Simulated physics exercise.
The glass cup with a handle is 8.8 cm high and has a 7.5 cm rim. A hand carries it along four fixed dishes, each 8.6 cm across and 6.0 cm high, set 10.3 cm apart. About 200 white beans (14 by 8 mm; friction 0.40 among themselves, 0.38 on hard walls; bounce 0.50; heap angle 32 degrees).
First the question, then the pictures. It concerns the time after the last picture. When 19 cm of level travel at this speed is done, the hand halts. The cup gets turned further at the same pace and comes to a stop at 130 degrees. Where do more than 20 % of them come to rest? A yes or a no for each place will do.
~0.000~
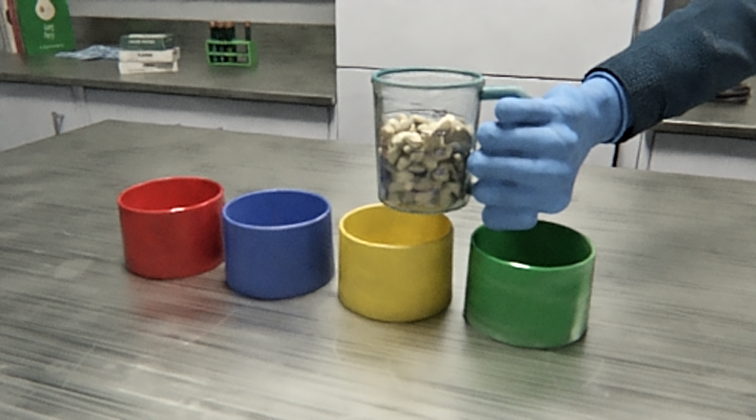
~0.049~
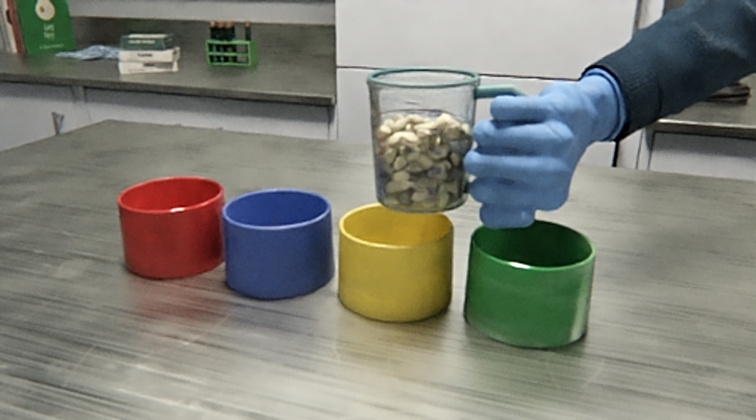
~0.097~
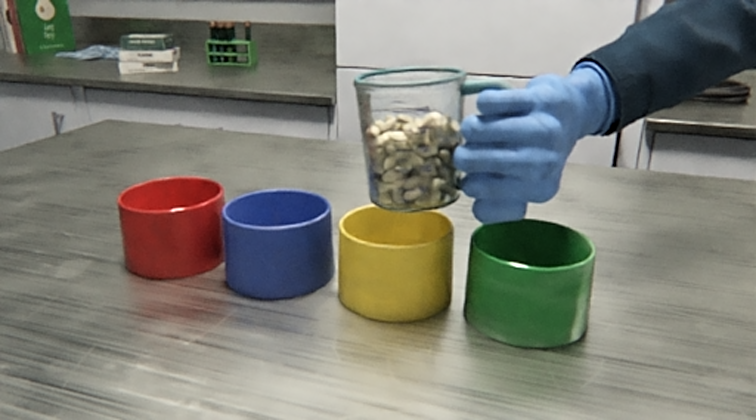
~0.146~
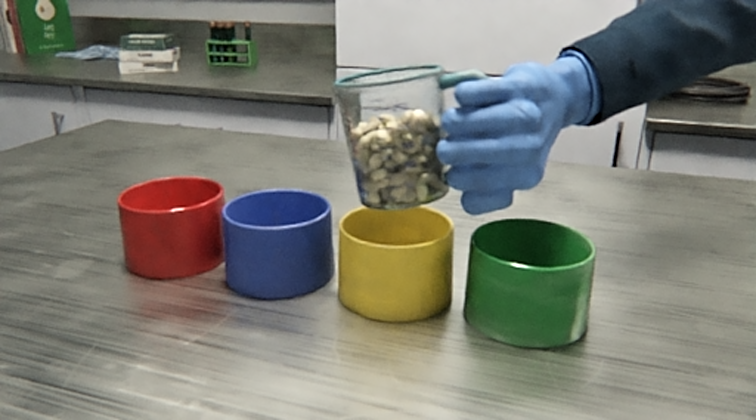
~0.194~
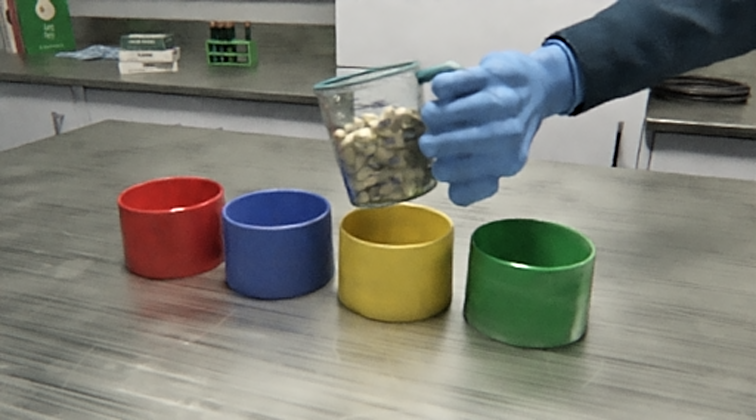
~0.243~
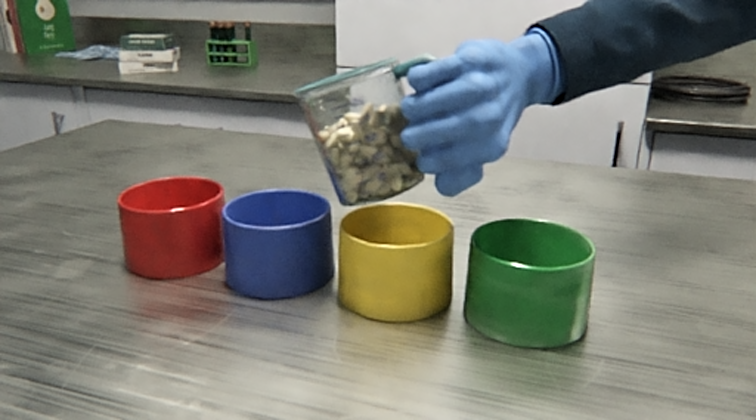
Result: Red: More than a fifth; blue: A fifth or less; green: A fifth or less; yellow: A fifth or less; counter: A fifth or less.
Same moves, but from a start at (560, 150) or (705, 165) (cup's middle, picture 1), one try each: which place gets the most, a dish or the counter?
The winner: Blue; yellow.
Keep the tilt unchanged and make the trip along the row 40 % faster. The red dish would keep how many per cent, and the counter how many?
Shares - red 100, counter 0.
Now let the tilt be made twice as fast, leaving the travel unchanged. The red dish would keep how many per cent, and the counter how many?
Red: 100, counter: 0.
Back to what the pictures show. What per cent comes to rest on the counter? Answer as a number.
Estimate: Near 0 per cent.
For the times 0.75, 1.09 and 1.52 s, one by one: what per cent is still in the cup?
About 100, 85, 0 per cent.
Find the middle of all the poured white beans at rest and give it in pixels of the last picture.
Somewhere around (172, 227) in the final frame.
After 0.75 s, tilt 72 degrees; cup holds 100 %.
Then, at 1.09 s, tilt 107 degrees; cup holds 85 %, red 15 %.
Then, at 1.52 s, tilt 130 degrees; cup holds 0 %, red 100 %.
By 1.9 s all is still; red 100 %, blue 0 %, green 0 %, yellow 0 %, counter 0 %.
